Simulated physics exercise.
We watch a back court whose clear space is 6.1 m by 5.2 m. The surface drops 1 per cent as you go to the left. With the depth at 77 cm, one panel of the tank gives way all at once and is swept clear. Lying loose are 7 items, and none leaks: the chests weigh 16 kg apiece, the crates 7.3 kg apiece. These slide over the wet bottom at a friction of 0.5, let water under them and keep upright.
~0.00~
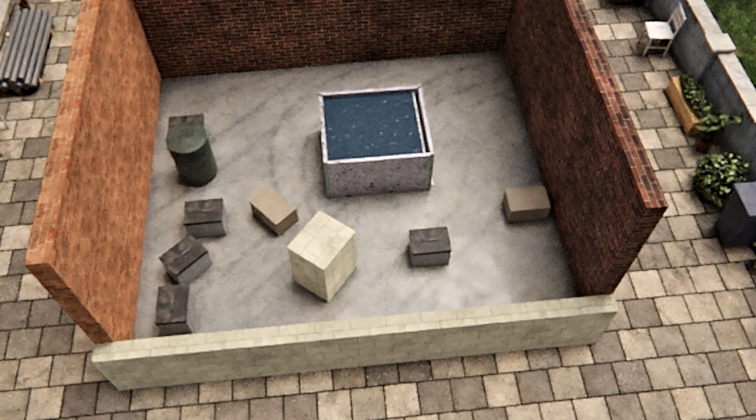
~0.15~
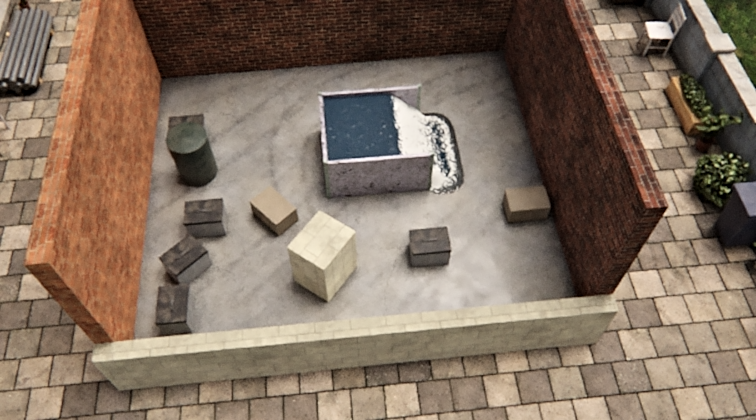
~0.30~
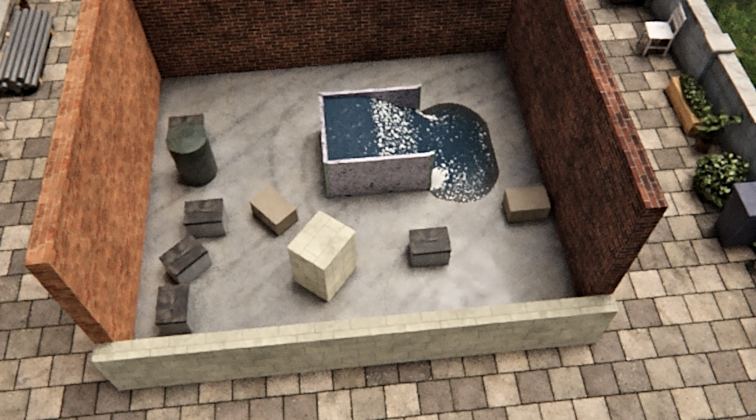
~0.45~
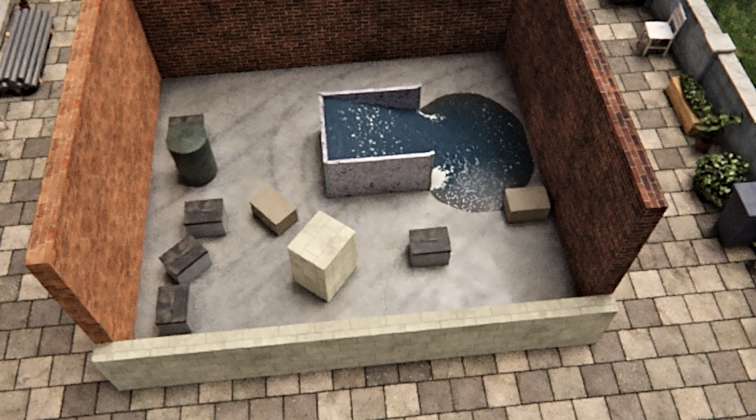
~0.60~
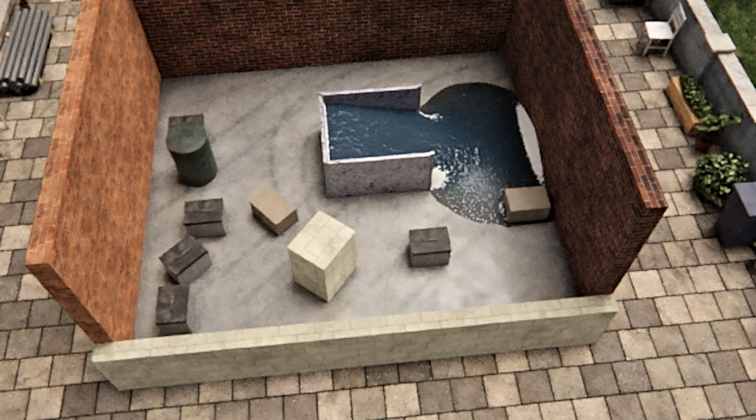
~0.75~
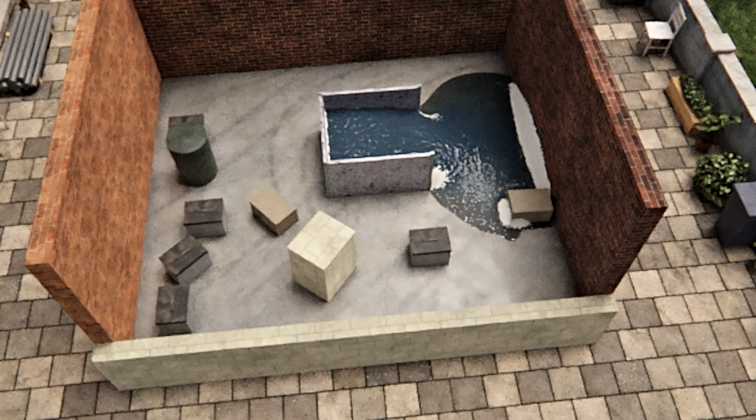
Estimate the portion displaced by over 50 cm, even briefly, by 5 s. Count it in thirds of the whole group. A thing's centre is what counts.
Below a third of the group.
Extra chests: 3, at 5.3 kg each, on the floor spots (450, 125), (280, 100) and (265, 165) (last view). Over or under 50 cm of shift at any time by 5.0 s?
Going through them in turn, I'd say beyond, beyond and not that far.
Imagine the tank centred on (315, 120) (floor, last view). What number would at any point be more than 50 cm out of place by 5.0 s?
2.
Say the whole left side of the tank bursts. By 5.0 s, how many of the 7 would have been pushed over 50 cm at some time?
That would give 5.
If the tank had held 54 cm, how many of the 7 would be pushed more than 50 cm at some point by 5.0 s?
You'd get 1 in that case.
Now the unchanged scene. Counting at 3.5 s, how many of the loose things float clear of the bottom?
The count is 1.
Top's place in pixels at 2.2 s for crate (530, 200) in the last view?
Roughly at (486, 291).
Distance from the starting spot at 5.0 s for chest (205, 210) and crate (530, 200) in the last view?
The first ends 0 centimetres from its start and the second 200 centimetres.
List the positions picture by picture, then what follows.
The first picture shows a crate at (528, 198), on the bottom; a chest at (172, 303) rests on the ground; water covers 1.9 m2; 0 of 7 have shifted.
The second picture shows a crate at (528, 198) rests on the ground; a chest at (172, 303), on the bottom; water covers 2.8 m2; 0 of 7 have shifted.
The third picture shows a crate at (528, 198) rests on the ground; a chest at (172, 303) rests on the ground; water covers 3.9 m2; 0 of 7 have shifted.
The fourth picture shows a crate at (528, 198), on the bottom; a chest at (172, 303), on the bottom; water covers 5.4 m2; 0 of 7 have shifted.
The fifth picture shows a crate at (528, 198), on the bottom; a chest at (172, 303), on the bottom; water covers 6.4 m2; 0 of 7 have shifted.
The sixth picture shows a crate at (531, 200), on the bottom, 5 cm from its start; a chest at (172, 303) rests on the ground; 7.0 m2 under water; 1 of 7 have shifted.
After 1.1 s 0 of 7 are over 50 cm from their spots; 0 afloat.
After 2.2 s 1 of 7 are over 50 cm from their spots; 0 afloat.
After 3.5 s 1 of 7 are over 50 cm from their spots; 1 afloat.
After 5.0 s 1 of 7 are over 50 cm from their spots, and 1 have been at some point; 3 afloat.
